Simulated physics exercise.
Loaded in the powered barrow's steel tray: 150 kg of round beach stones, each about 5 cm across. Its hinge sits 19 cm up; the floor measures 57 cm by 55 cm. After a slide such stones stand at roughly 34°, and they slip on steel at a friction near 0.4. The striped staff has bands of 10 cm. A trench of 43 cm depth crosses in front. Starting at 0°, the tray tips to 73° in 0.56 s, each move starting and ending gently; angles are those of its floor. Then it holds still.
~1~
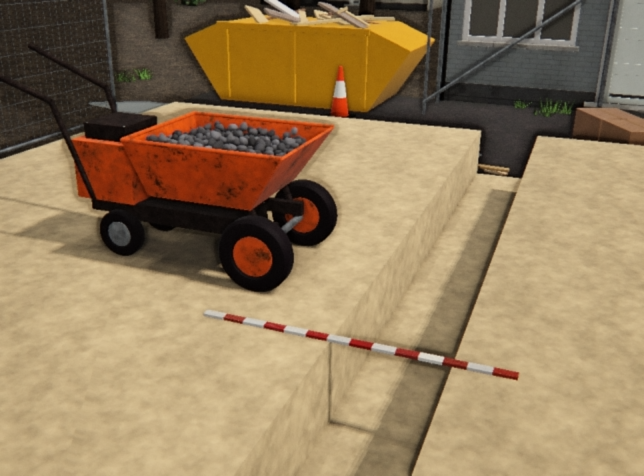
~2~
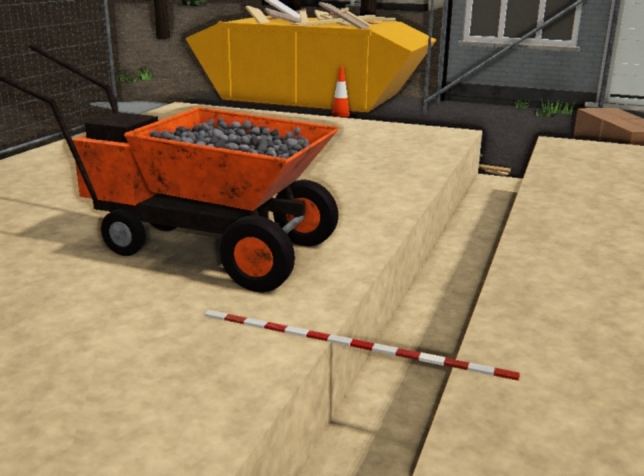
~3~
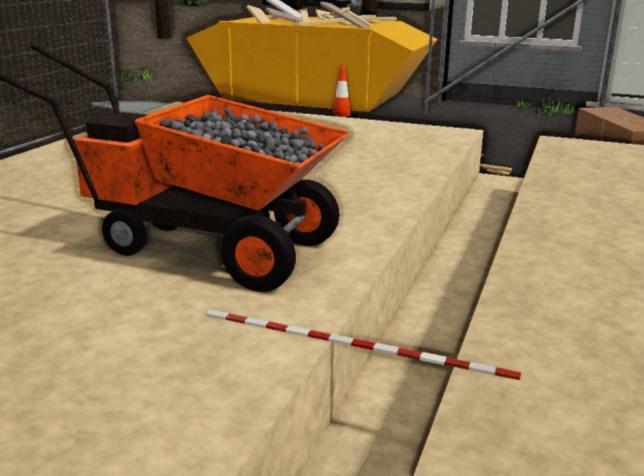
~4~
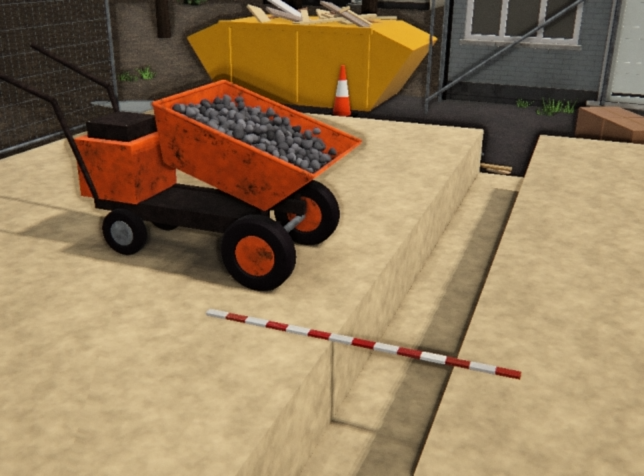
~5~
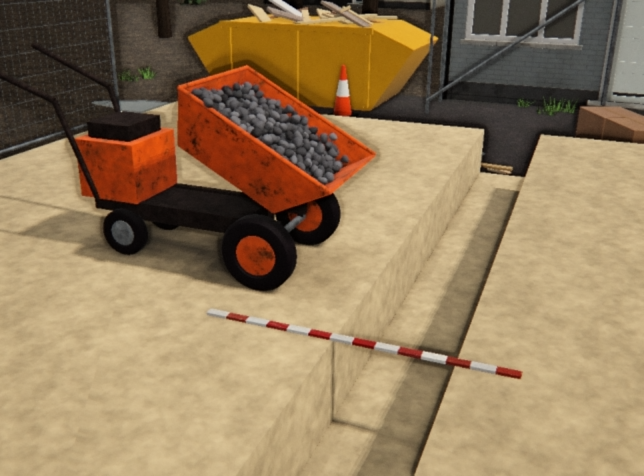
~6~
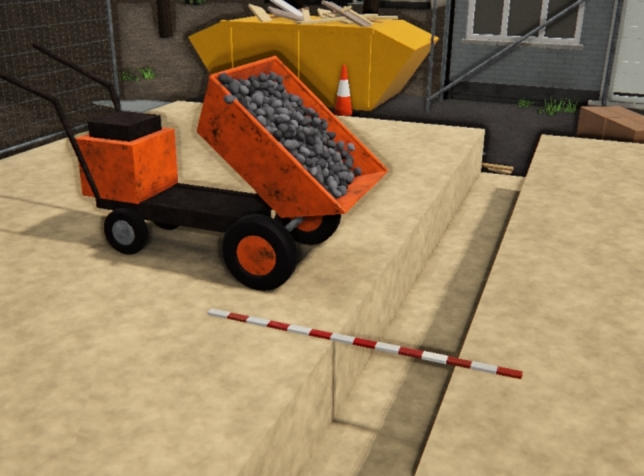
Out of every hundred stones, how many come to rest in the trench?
Close to 93 in a hundred.
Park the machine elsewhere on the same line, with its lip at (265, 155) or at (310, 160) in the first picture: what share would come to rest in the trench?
Near 100 per cent from the first place, 70 from the second.
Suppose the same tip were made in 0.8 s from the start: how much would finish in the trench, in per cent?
Then about 100 per cent.
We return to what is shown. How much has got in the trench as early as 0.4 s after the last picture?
Some 35 per cent.
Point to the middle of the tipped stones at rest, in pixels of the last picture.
Around (436, 357).
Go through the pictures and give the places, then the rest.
The tray is at 0°, its lip at (281, 159); the top of the load is at (235, 133), in the first picture.
The tray is at 2°, its lip at (287, 161); the top of the load is at (228, 128), in the second picture.
The tray is at 9°, its lip at (298, 167); the top of the load is at (211, 118), in the third picture.
The tray is at 18°, its lip at (314, 177); the top of the load is at (218, 104), in the fourth picture.
Lip at (330, 193), floor tilted 29°, highest stones at (234, 91), in the fifth picture.
Lip at (345, 212), floor tilted 40°, highest stones at (259, 82), in the sixth picture.
Then, 0.1 s after the last picture the floor is at 62°, 100 % in the tray; the foremost stones are at (362, 214).
Then, 0.4 s after the last picture the floor is at 73°, 65 % in the tray, 35 % in the trench; the foremost stones are at (456, 295).
Then, 0.7 s after the last picture the floor is at 73°, 9 % in the tray, 84 % in the trench, 7 % past the trench; the foremost stones are at (625, 328).
Then, 2.7 s after the last picture the floor is at 73°, 0 % in the tray, 93 % in the trench, 7 % past the trench; the foremost stones are past the picture's edge.
